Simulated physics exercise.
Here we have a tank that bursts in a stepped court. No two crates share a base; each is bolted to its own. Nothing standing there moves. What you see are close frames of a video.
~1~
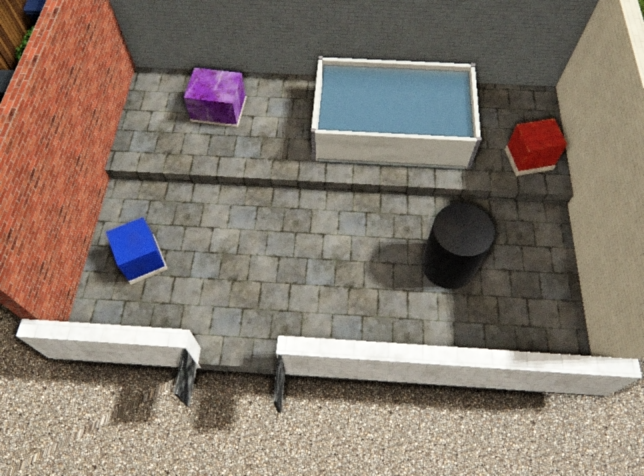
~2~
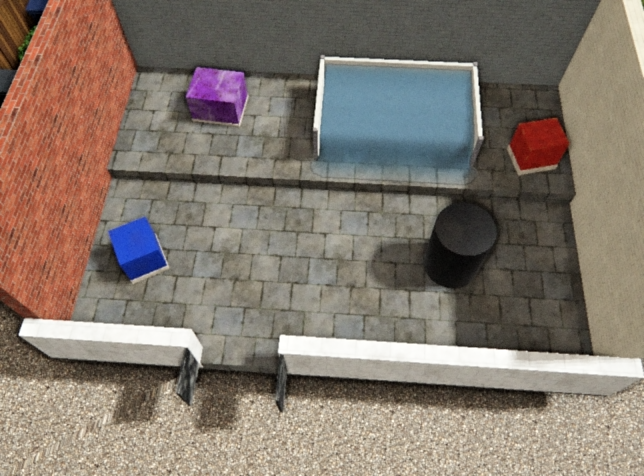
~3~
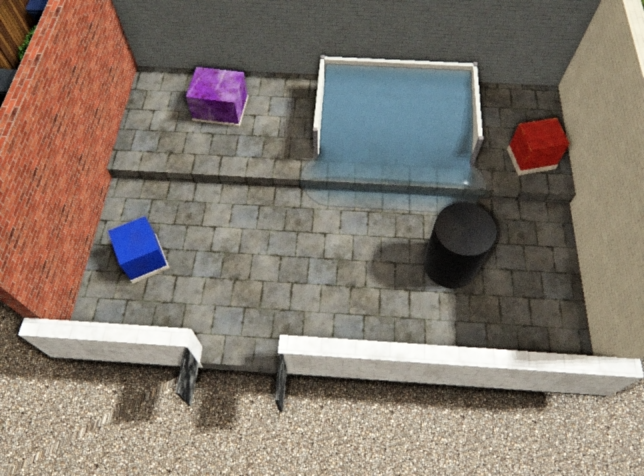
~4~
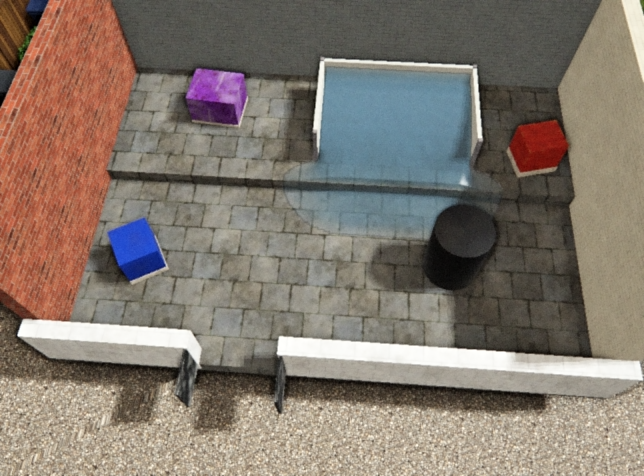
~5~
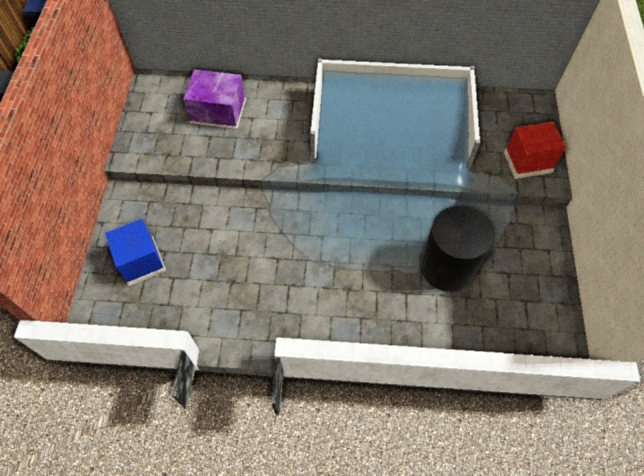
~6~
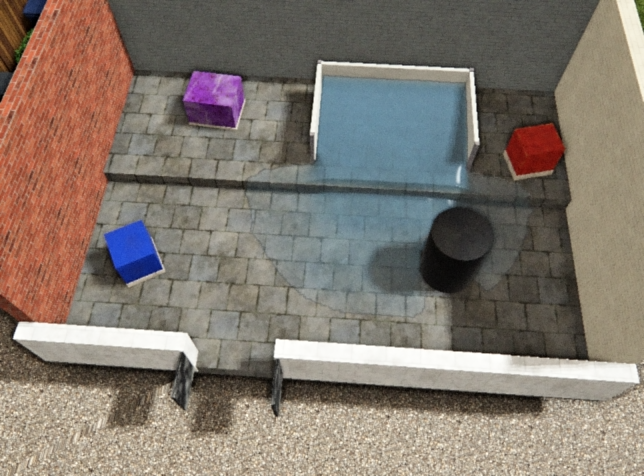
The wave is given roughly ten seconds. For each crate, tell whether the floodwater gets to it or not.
Crate by crate: Blue crate - reached; red crate - not reached; purple crate - not reached.
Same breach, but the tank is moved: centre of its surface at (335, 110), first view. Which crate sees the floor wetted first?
The blue crate.
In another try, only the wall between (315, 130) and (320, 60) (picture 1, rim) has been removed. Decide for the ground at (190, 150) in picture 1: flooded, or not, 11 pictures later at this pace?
Pretty sure it's in a puddle at that location.
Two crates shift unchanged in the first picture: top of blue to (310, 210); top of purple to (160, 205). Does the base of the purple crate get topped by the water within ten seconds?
The purple crate simply gets reached.
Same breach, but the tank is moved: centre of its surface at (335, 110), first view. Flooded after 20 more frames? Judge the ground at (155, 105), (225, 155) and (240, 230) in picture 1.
As listed: Dry, dry, under water.
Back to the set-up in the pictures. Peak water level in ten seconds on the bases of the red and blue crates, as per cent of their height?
10 and 180 per cent, in that order.
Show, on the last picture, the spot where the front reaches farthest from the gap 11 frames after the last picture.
My guess is roughly (146, 346).
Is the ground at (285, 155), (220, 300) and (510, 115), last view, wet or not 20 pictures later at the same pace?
Status per point, in sequence: Unwetted, then waterlogged, then unwetted.
A moment on, water covers 40 % of the floor; the blue crate not reached, the red crate water round its plinth, the purple crate not reached.
Next, water covers 50 % of the floor; the blue crate water round its plinth, the red crate water round its plinth, the purple crate not reached.
Then, water covers 55 % of the floor; the blue crate water round its plinth, the red crate water round its plinth, the purple crate not reached.
Later, water covers 65 % of the floor; the blue crate water round its plinth, the red crate water round its plinth, the purple crate not reached.
In the end, water covers 65 % of the floor; the blue crate was topped, the red crate stayed above the water, the purple crate stayed above the water.
